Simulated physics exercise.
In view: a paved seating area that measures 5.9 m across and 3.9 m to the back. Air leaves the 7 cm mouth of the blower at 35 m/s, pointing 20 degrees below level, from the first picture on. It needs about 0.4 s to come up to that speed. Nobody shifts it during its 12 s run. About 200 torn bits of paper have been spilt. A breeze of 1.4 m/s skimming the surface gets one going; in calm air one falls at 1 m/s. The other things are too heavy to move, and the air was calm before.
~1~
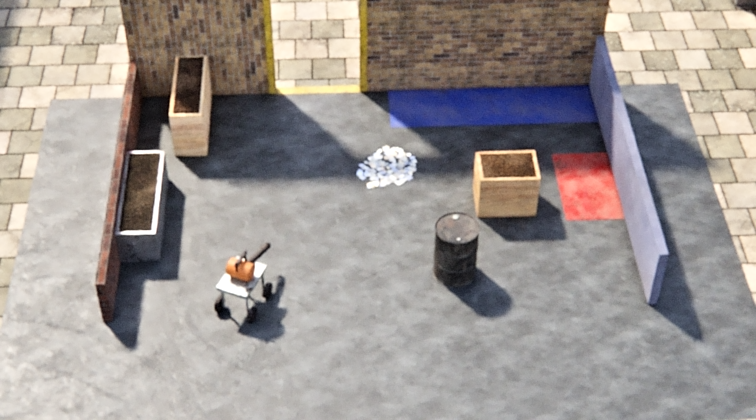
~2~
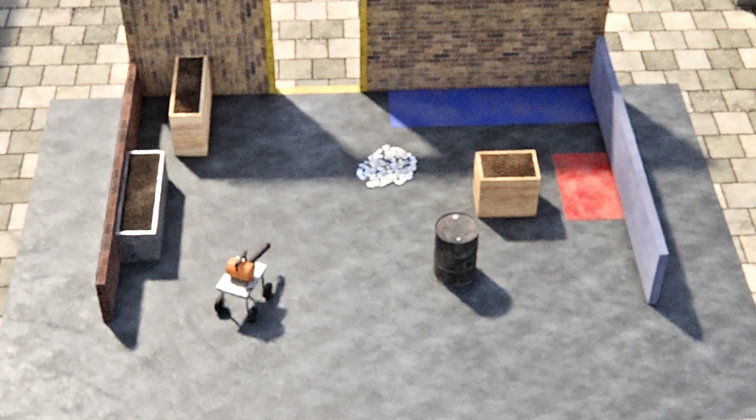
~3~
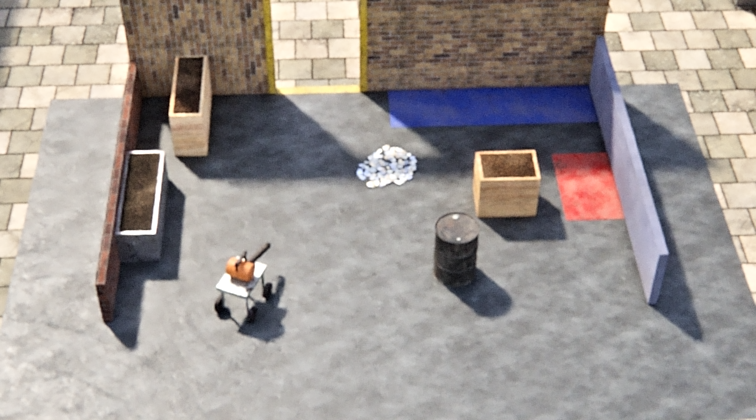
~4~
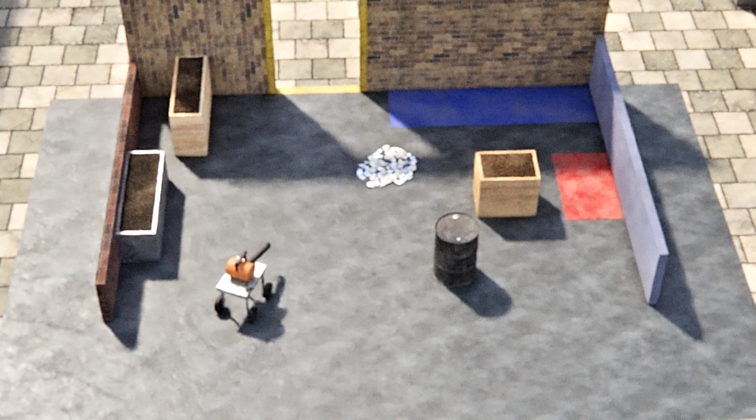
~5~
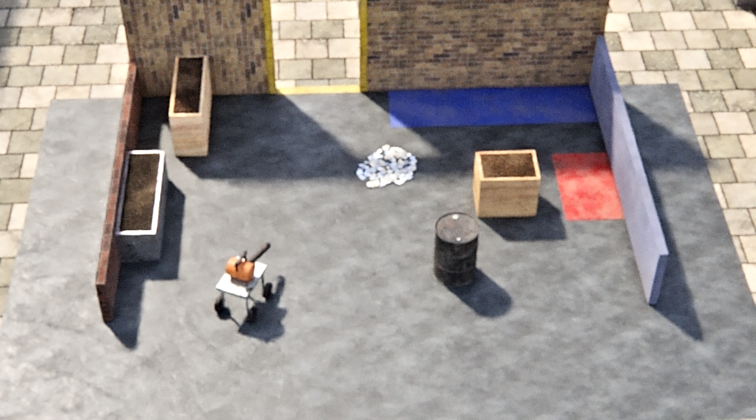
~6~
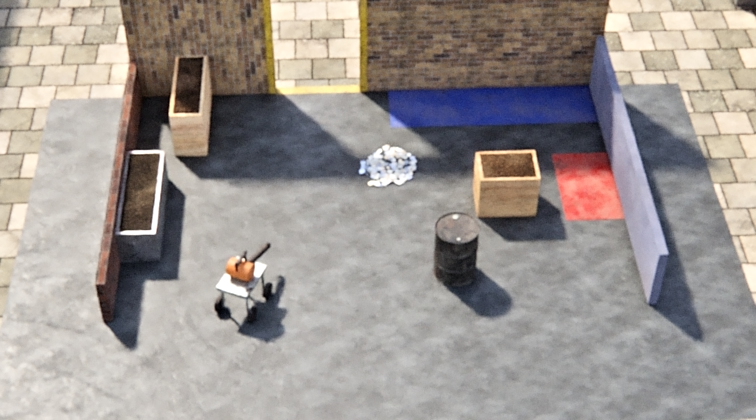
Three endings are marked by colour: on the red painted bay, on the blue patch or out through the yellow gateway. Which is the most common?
The blue one.
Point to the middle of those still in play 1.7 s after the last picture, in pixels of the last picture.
Around (465, 96).
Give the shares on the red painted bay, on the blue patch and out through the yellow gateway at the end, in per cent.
About 0 % red, 100 % blue, 0 % yellow.
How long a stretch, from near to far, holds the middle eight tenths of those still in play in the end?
Roughly 0.4 m.
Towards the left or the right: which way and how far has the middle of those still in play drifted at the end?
Towards the right, some 2.4 m.
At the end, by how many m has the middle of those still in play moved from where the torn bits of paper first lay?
About 2.8 m.
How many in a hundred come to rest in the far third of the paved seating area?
Near 100 %.
Then, 1.7 s after the last picture, 100 % are on the move or not yet settled, 76 % are on the blue patch, 0 % out through the yellow gateway and 0 % on the red painted bay; the middle of those still in play is near (465, 96).
Then, 3.1 s after the last picture, 95 % are on the move or not yet settled, 90 % are on the blue patch, 0 % out through the yellow gateway and 0 % on the red painted bay; the middle of those still in play is near (522, 90).
Then, 5.8 s after the last picture, 74 % are on the move or not yet settled, 100 % are on the blue patch, 0 % out through the yellow gateway and 0 % on the red painted bay; the middle of those still in play is near (547, 90).
Then, 11.2 s after the last picture, at the end, 100 % are on the blue patch, 0 % out through the yellow gateway and 0 % on the red painted bay; the middle of those still in play is near (558, 90).
